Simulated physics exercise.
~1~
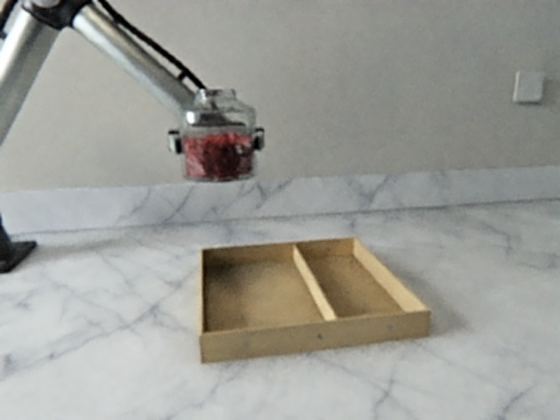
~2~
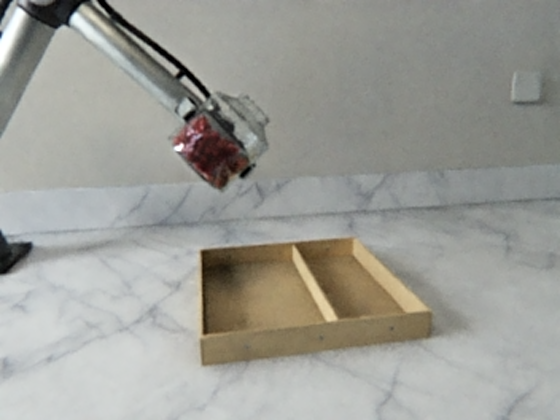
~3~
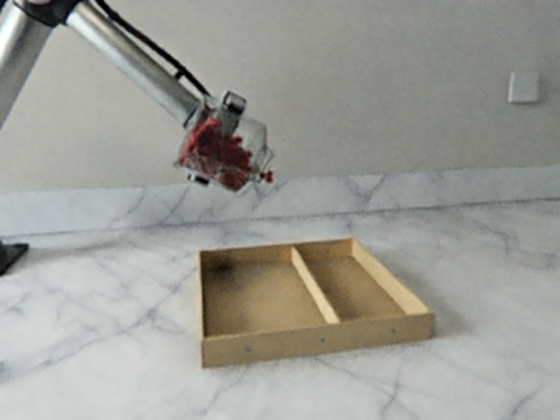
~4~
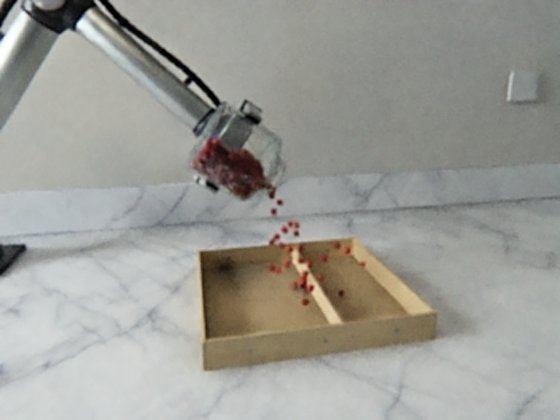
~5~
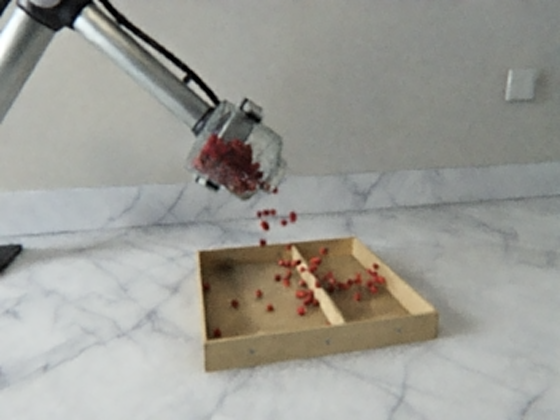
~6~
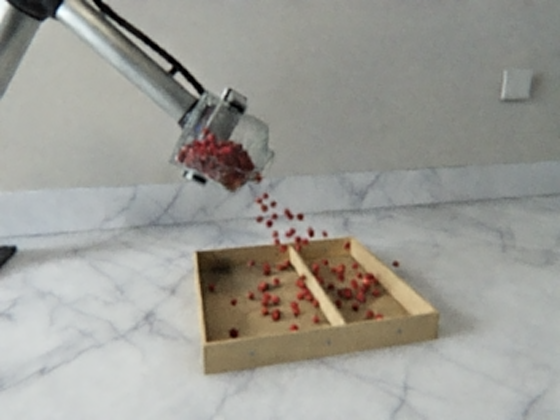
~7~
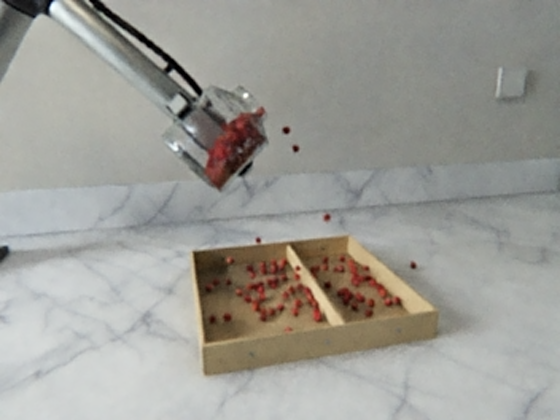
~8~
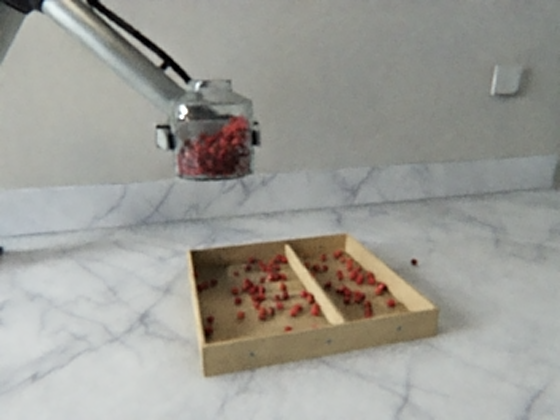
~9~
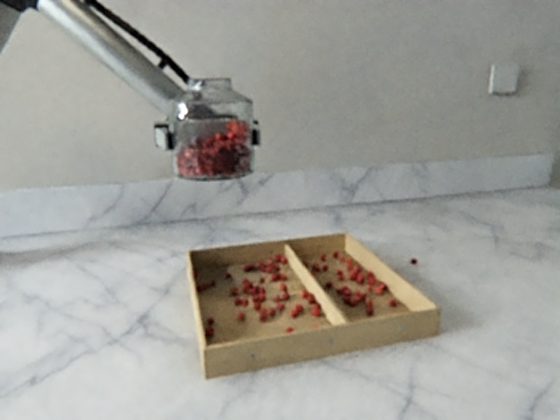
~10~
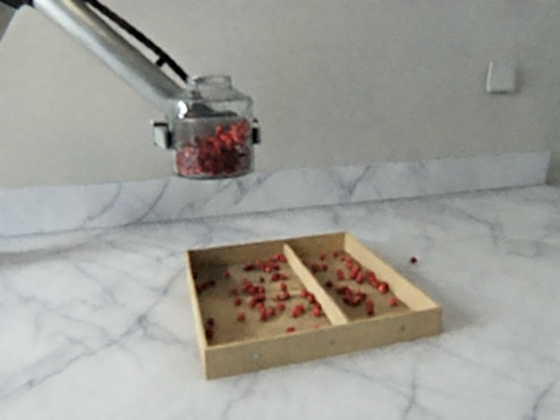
Robot arm tipping a clear jar of red beads over a divided wooden tray, scattering some into both sections, then righting it still partly full.
